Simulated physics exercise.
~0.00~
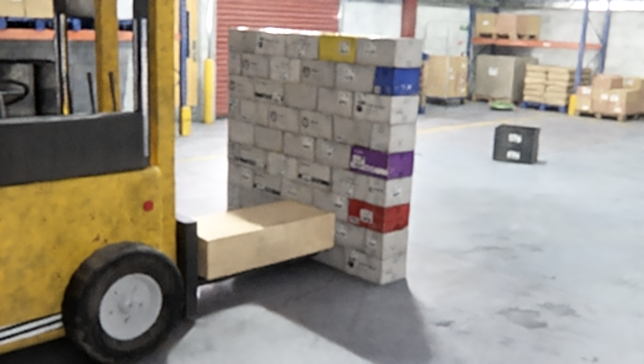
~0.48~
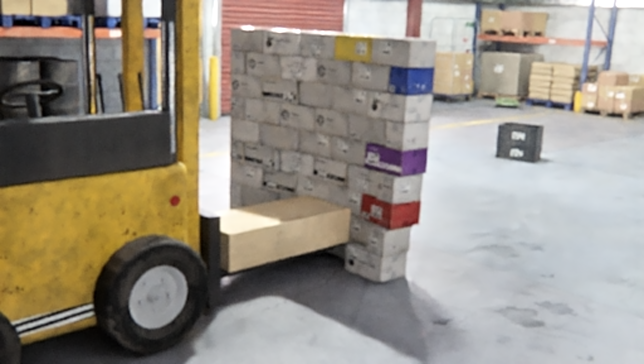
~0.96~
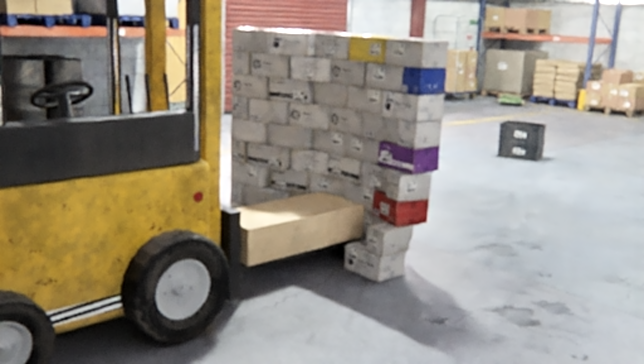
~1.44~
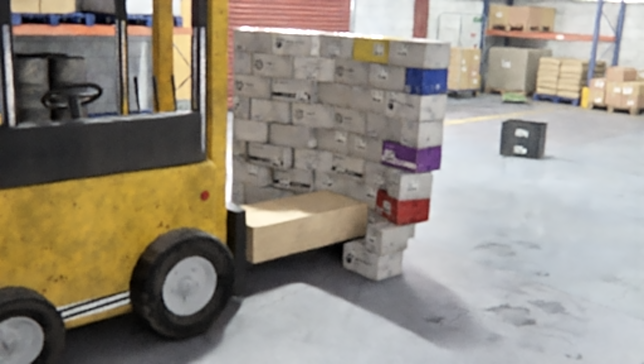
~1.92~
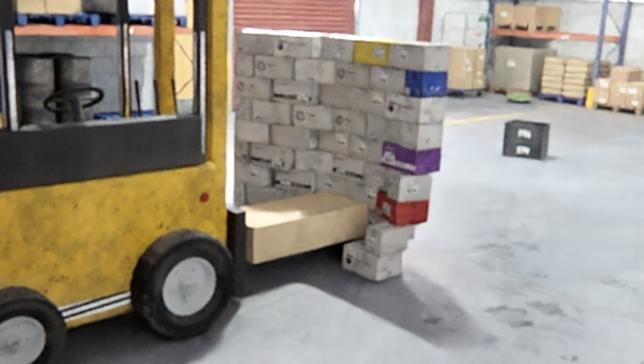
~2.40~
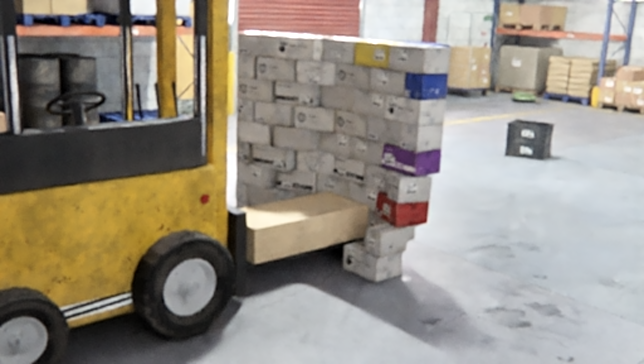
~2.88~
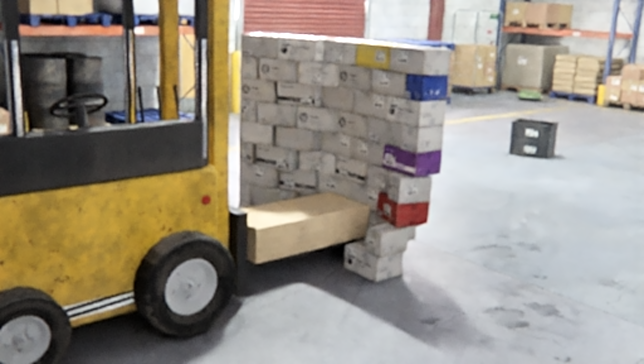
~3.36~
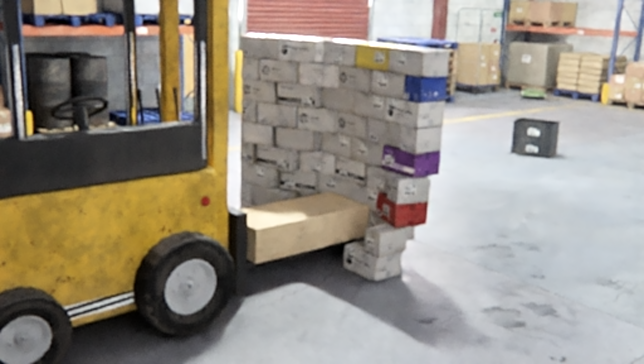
A yellow forklift pushes a long box into a stacked parcel wall, shifting it right without toppling it.
